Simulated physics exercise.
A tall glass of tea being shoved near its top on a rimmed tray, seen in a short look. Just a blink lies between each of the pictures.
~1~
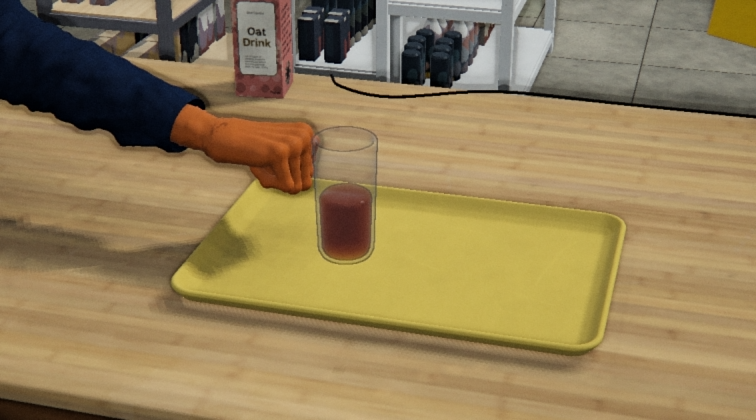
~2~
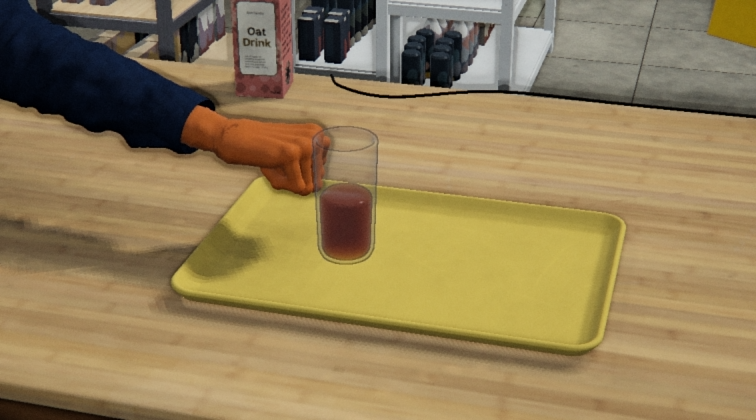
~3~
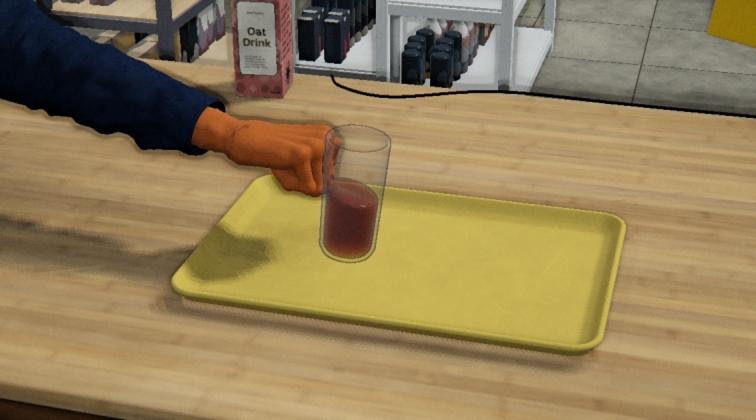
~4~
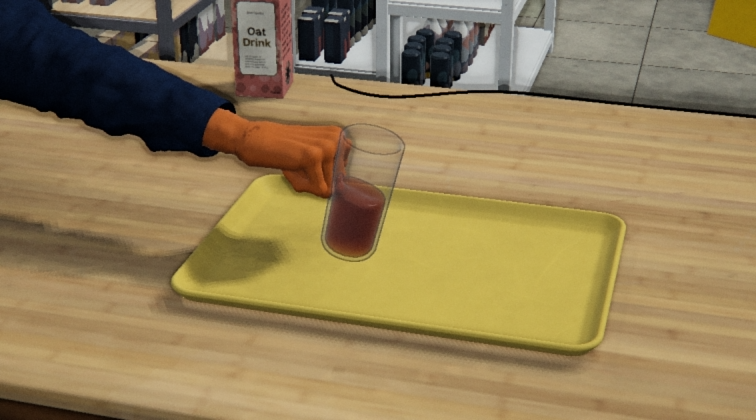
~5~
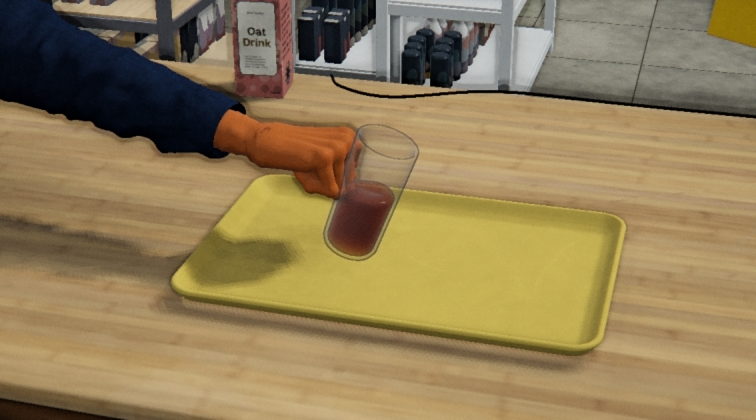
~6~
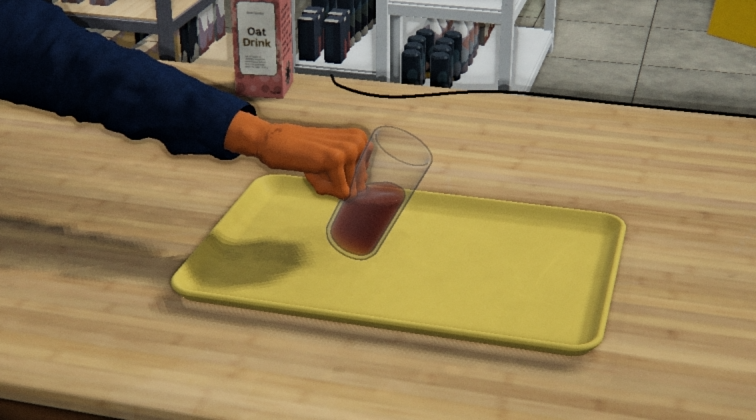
The clip opens on an upright, clear glass partly filled with dark red liquid on a yellow tray, an orange hand in a dark blue sleeve close to its upper left side. The hand moves right against the glass, which begins to lean, then slants steadily farther to the right.
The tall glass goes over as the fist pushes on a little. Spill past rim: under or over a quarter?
Over.
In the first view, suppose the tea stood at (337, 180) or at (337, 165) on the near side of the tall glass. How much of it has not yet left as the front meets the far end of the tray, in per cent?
It holds around 75 in a hundred the first time and around 70 in a hundred the second.
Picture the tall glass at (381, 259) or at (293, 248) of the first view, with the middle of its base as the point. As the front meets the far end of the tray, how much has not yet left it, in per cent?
Note: Case one near 85 in a hundred, case two near 60 in a hundred.
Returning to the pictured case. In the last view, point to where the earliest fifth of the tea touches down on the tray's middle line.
At about (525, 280).
A moment on, the tall glass is falling and 100 per cent is in the glass, 0 on the tray and 0 above or beyond its rim.
Next, the tall glass lies on its side and 84 per cent is in the glass, 9 on the tray and 7 above or beyond its rim.
Then the tall glass lies on its side and 48 per cent is in the glass, 35 on the tray and 17 above or beyond its rim.
Later the tall glass lies on its side and 26 per cent is in the glass, 34 on the tray and 40 above or beyond its rim.
At rest 60 per cent is held by tray and glass, 40 is off the tray.
